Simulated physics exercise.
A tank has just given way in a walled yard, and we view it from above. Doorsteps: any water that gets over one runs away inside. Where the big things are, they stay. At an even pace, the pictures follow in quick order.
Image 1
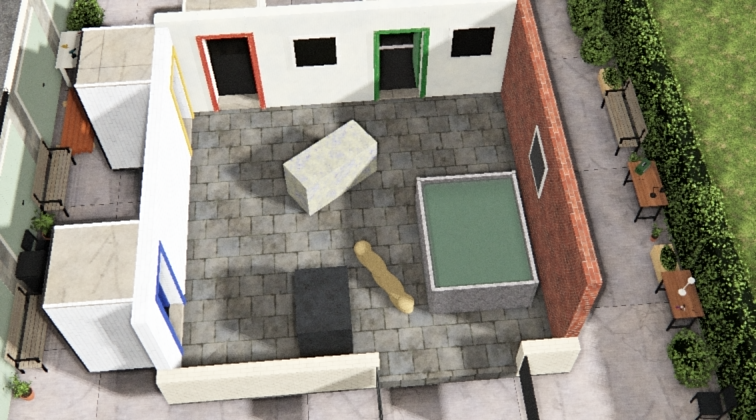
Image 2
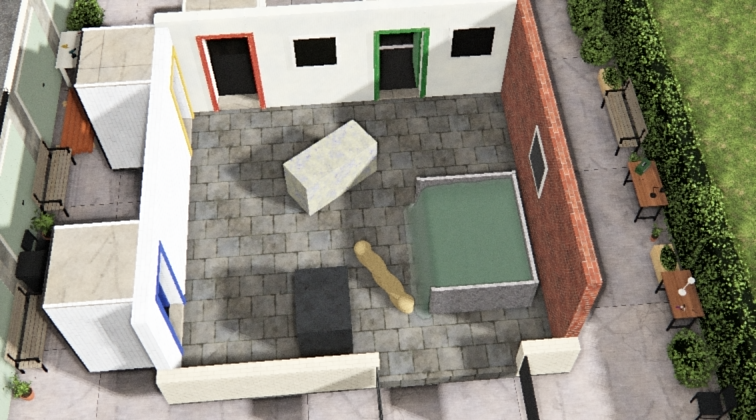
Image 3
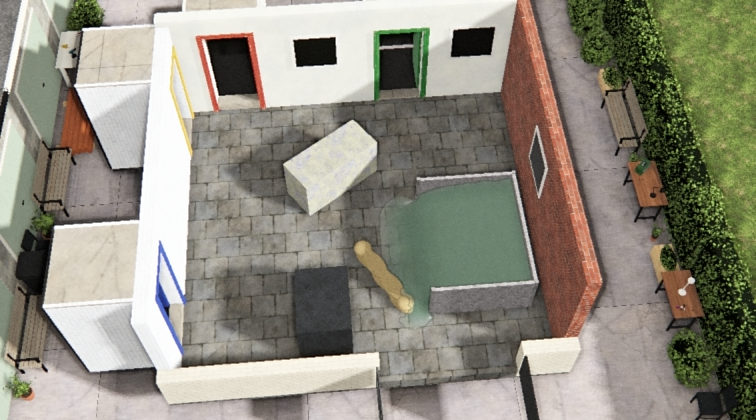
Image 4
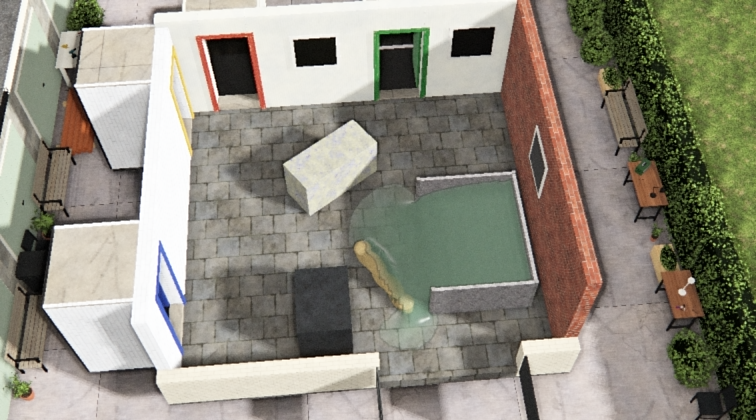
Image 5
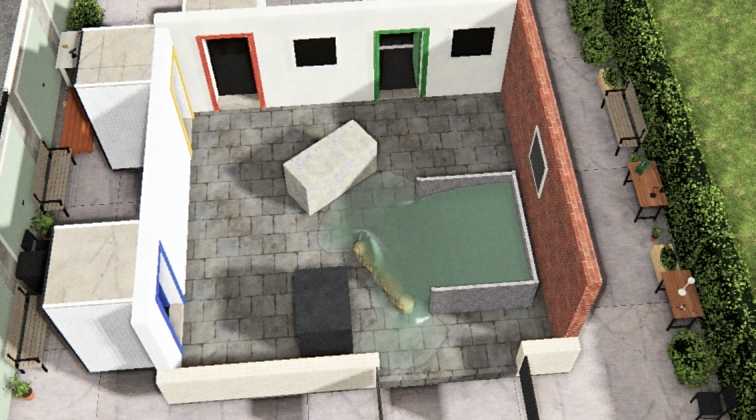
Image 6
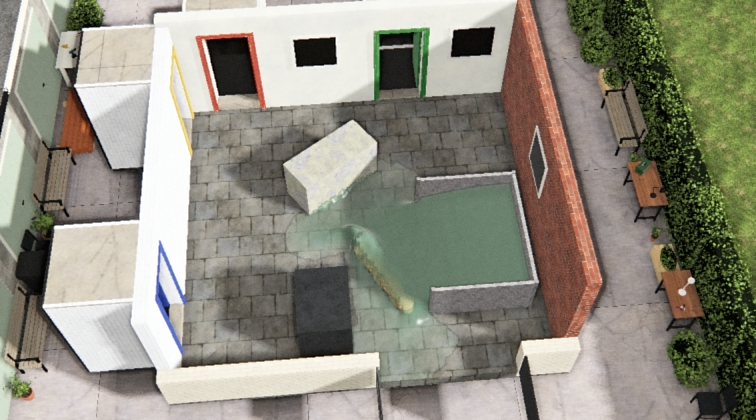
A walled yard with a grey paved floor is seen from a high, fixed viewpoint, with greenery and benches outside. A pale stone block stands near the middle, a dark grey block and a tan, knobbly log-like shape sit lower down, and a tank of green water is at right beside a brick wall. The tank's left side opens and water spreads left across the paving, around the tan shape and towards both blocks.
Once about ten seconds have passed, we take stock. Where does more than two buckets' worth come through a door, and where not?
In order: Red door: Little enough water; yellow door: Too much water; blue door: Too much water; green door: Too much water.
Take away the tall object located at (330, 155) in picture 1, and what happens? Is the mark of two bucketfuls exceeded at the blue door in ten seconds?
My reading: Blue remains within the limit.
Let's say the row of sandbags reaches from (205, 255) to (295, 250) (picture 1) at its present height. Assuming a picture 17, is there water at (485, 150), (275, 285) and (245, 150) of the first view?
In turn: Spared, submerged, spared.
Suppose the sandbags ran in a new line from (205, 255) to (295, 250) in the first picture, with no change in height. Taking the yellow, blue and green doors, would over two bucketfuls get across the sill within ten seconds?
Well, the yellow door breaks the limit, while the blue door breaks the limit and the green door comes in short.
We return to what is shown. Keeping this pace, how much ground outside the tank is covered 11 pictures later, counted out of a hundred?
Around 55 percent.
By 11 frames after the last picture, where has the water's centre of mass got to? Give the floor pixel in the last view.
It is near (366, 253).
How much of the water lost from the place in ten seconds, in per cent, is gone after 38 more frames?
Around 65 percent.
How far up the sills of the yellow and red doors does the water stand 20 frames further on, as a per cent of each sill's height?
The first sits near 90 in a hundred and the second near 40 in a hundred.
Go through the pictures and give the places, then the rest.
The first picture shows the open tank at (475, 231) is whole and still.
In the second picture, water pours out at (426, 250) and has run to (429, 316).
In the third picture, the front is at (410, 324), out from the gap at (426, 251).
In the fourth picture, water pours out at (425, 252) and has run to (396, 343).
In the fifth picture, water pours out at (425, 252) and has run to a hidden place.
In the sixth picture, water pours out at (425, 252) and has run to a hidden place.
A moment on, water covers 40 % of the floor; the red door not reached, the yellow door not reached, the blue door not reached, the green door not reached.
Next, water covers 55 % of the floor; the red door not reached, the yellow door wet at the sill, nothing in, the blue door wet at the sill, nothing in, the green door not reached.
Then, water covers 75 % of the floor; the red door wet at the sill, nothing in, the yellow door wet at the sill, nothing in, the blue door over two buckets in, the green door under two buckets in.
Later, water covers 90 % of the floor; the red door wet at the sill, nothing in, the yellow door under two buckets in, the blue door far over two buckets in, the green door over two buckets in.
In the end, water covers 95 % of the floor; the red door wet at the sill, nothing in, the yellow door over two buckets in, the blue door far over two buckets in, the green door over two buckets in.
